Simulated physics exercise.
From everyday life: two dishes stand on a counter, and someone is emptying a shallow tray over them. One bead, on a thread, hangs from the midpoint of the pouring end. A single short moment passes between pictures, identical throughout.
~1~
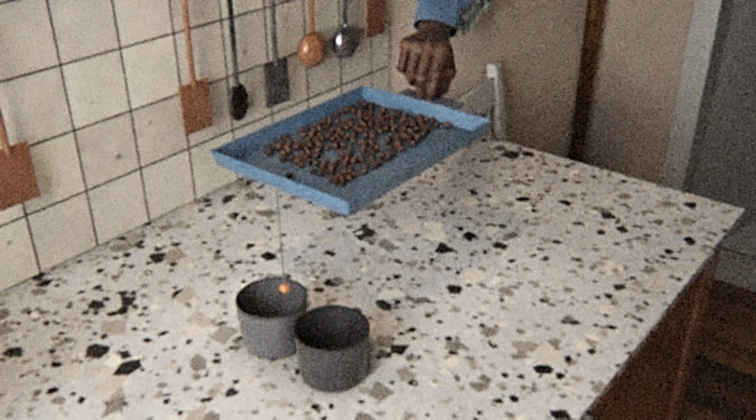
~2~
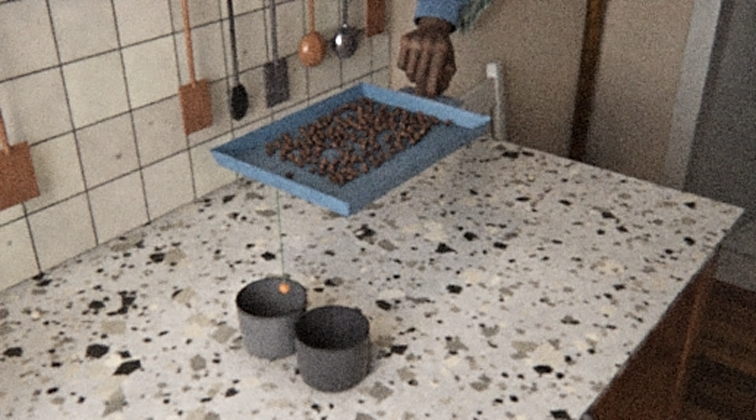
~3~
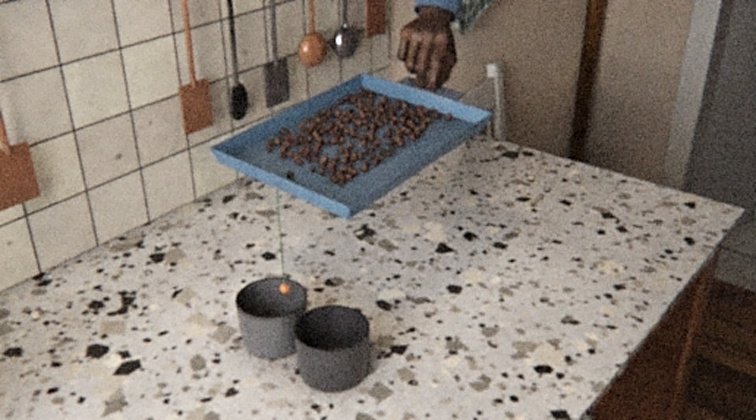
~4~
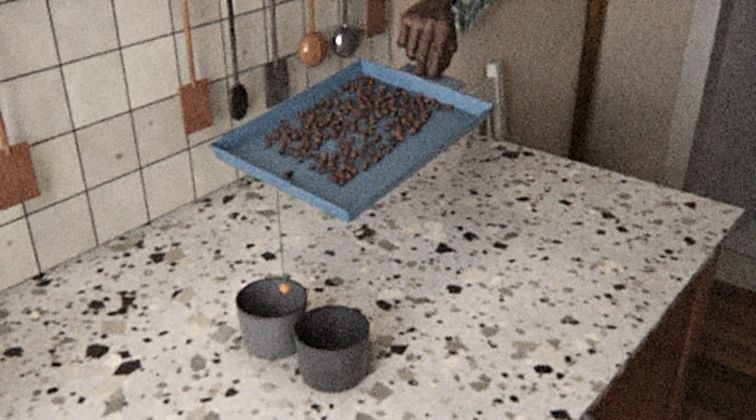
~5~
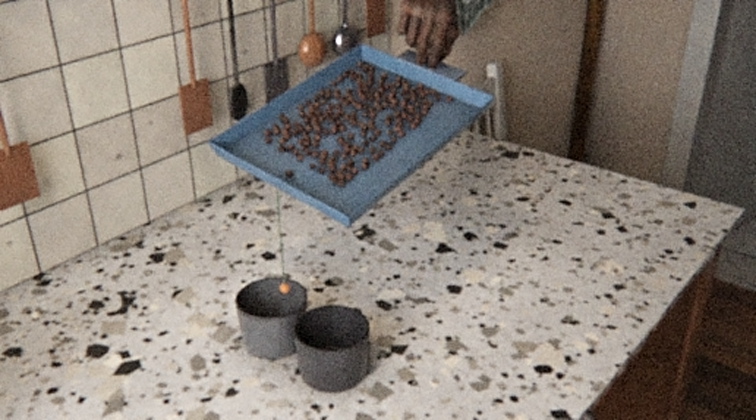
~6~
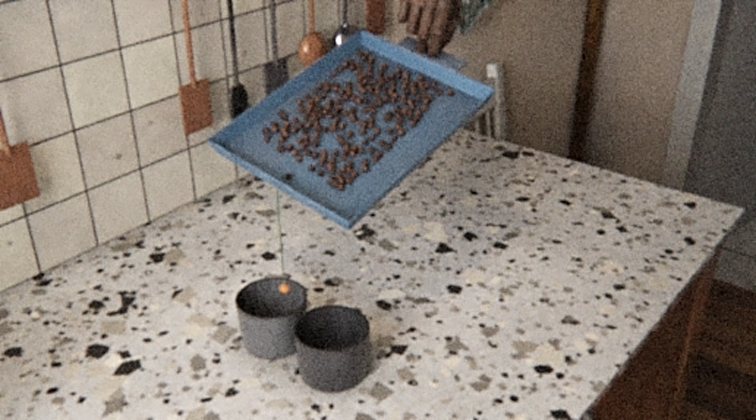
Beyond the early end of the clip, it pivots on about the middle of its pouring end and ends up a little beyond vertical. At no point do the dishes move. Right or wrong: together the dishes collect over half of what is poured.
Right.
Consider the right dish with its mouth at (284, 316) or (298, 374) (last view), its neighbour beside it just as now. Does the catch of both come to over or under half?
The first try: Below a half. The second: Not half.
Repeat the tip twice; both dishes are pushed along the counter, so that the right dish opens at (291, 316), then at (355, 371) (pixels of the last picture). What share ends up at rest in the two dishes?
You'd get 0 in a hundred first and 30 in a hundred after that.
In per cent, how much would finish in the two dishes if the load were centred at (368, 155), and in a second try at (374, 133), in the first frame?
Respectively 90 and 70 per cent.
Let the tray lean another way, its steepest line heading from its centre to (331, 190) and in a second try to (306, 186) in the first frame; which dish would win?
Number one favours the right of the two; number two favours the right of the two.
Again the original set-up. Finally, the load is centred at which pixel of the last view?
Once nothing moves, the middle sits near (337, 371).
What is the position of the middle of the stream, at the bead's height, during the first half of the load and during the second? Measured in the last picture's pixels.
The leading part at (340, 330), the rest of it at (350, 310).
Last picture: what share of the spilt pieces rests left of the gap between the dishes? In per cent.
Roughly 30 in a hundred.
Soon, tray tipped steeply; about two thirds on the tray; a small part in the right dish; a small part outside both; about a quarter in the air.
A while on, tray tipped past a quarter turn; a small part on the tray; about two thirds in the right dish; about a quarter outside both; a small part in the air.
Towards the end, tray tipped past a quarter turn; about two thirds in the right dish; about a third outside both.
Finally, tray tipped past a quarter turn; about two thirds in the right dish; none in the left dish; about a third outside both.
